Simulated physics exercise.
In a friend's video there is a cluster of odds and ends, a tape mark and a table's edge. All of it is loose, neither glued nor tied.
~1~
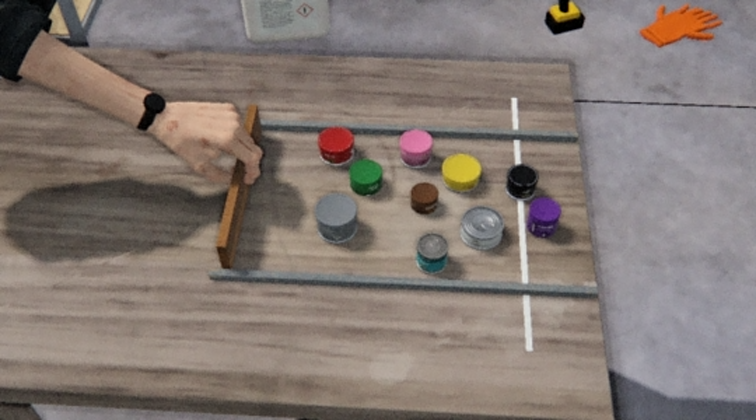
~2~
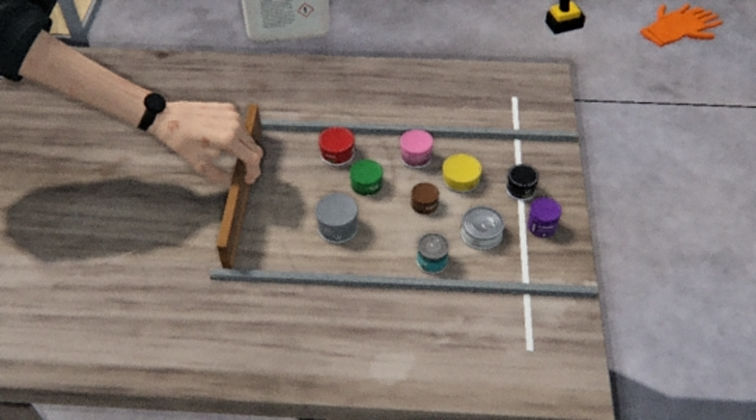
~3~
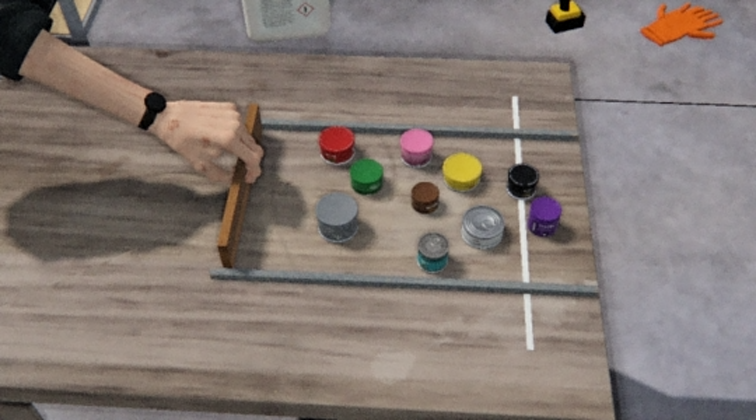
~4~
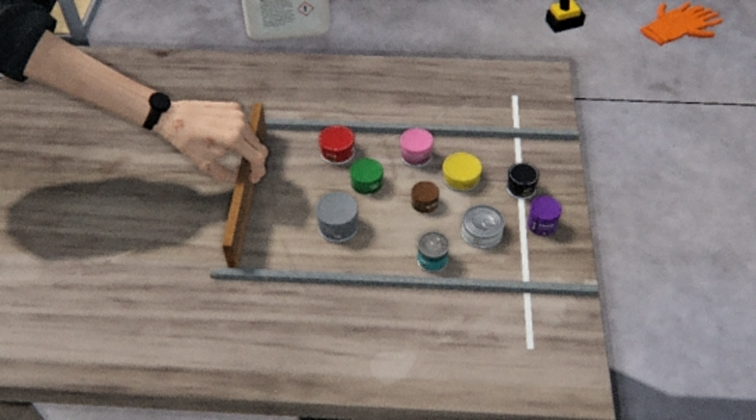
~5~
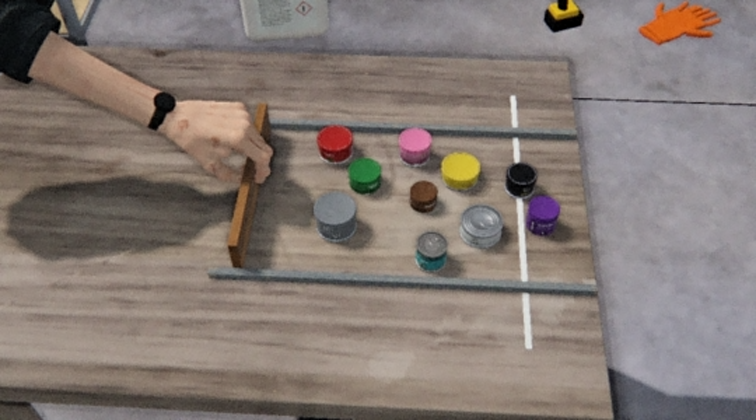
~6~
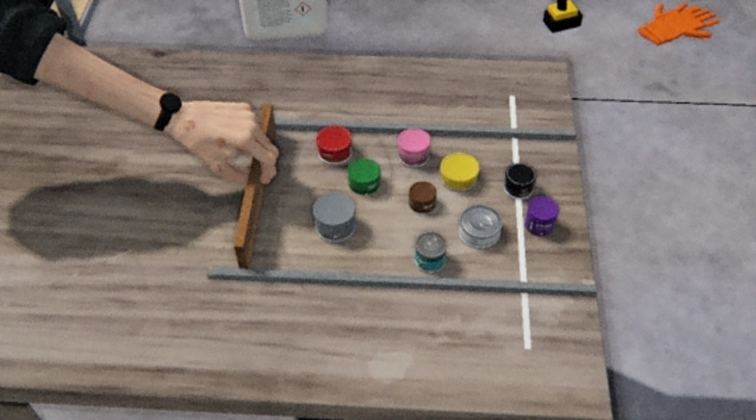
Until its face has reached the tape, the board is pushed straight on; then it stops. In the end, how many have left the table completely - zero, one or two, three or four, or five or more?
Pushes off one or two.
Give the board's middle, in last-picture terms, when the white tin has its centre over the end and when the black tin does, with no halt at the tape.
The middle is at (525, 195) when it's the white tin, and at (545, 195) when it's the black tin.
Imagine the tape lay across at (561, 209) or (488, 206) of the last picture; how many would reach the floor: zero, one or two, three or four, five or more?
Well, the first gives 5 or more and the second gives zero.
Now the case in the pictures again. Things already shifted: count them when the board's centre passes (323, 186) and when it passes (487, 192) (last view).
2 at one spot and 10 at the other.
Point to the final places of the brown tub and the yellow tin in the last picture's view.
The brown tub stops around (533, 203); the yellow tin around (568, 172).
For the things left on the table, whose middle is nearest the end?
Result: White tin.
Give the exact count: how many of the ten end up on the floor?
The total comes to 1.
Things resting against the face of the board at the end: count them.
Contact count: 5.
Soon after, none off yet; purple tub at rest near (542, 217); black tin at rest near (520, 181); white tin at rest near (480, 226).
Then, none off yet; purple tub moved about its own width near (567, 214); black tin moved about its own width near (548, 186); white tin moved about its own width near (536, 229).
By the end, the number that fall off is one or two; fallen, purple tub.
